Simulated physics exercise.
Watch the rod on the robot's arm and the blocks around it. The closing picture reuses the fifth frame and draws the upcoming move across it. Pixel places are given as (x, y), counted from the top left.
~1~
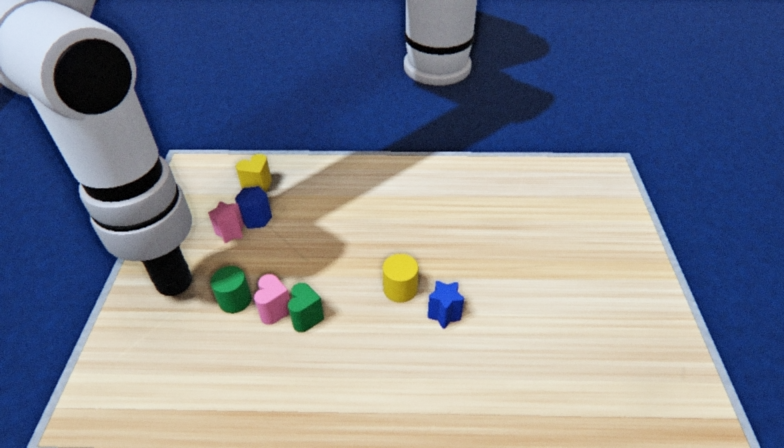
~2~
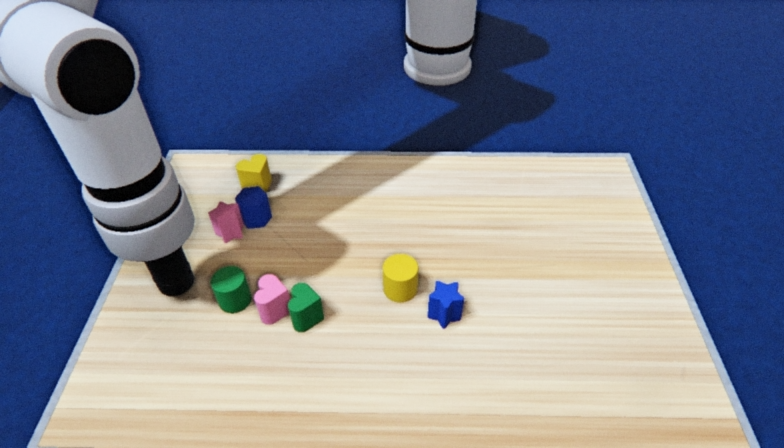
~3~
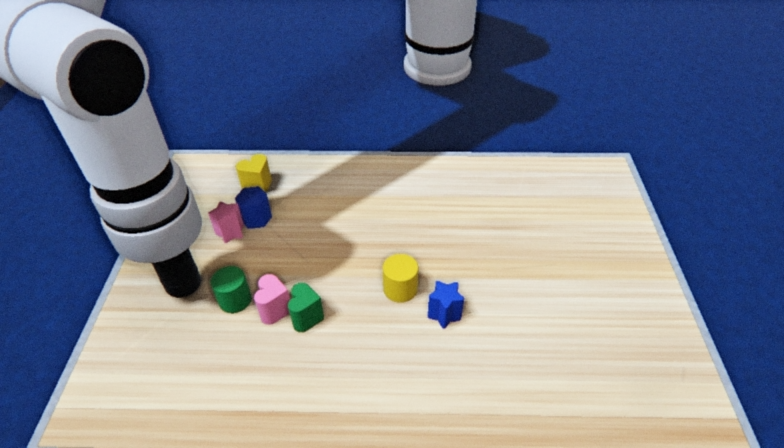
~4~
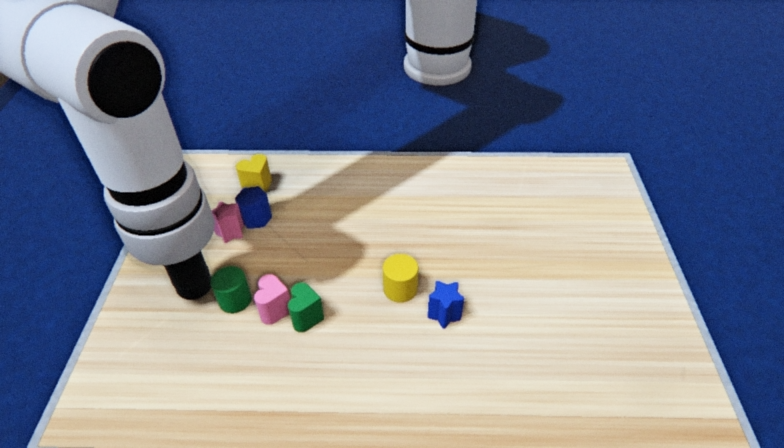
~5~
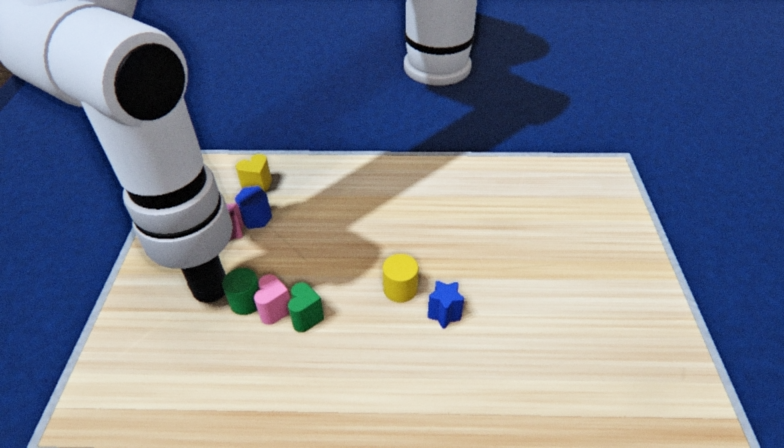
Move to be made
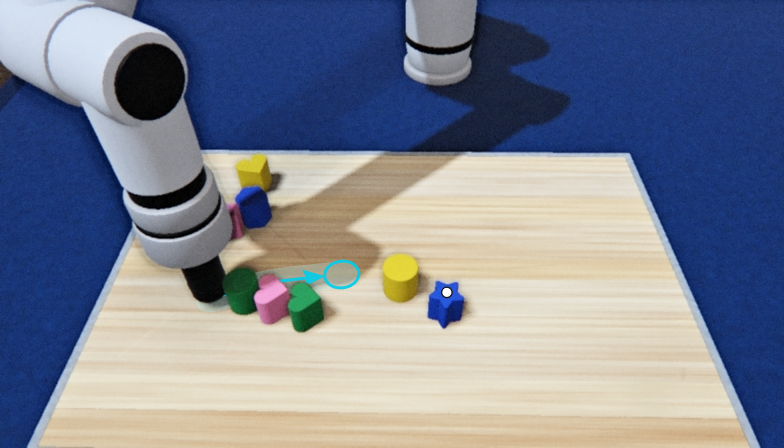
On a wooden board, a robot arm's rod moves right and nudges the green cylinder rightward.
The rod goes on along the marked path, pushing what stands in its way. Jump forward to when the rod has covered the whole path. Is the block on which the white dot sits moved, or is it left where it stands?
Here the block on which the white dot sits stays on its spot.
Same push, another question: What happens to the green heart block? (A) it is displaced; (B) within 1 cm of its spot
Letter A.
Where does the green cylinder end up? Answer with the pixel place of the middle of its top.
It should be at (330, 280) by then.
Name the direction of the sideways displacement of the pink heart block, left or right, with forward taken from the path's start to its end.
My answer: Right.
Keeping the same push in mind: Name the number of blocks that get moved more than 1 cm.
Moved: 3 or more.
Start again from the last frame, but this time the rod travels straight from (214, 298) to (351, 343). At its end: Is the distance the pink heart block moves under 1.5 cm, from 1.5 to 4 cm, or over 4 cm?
Its final spot will lie more than 4 cm from the current one.
The line goes from (214, 298) by way of (257, 285) and (300, 279) to (342, 274); the dot is on the blue star.
The first path, step by step. One third of the way, rod (256, 277); green cylinder (281, 275); pink heart block (292, 295), turned 55° clockwise; green heart block (317, 304).
Two thirds of the way, rod (300, 270); green cylinder (316, 278); pink heart block (303, 300), turned 100° clockwise; green heart block (328, 318).
At the end, rod (341, 266); green cylinder (330, 280); pink heart block (303, 301), turned 105° clockwise; green heart block (328, 319); blue star unmoved.
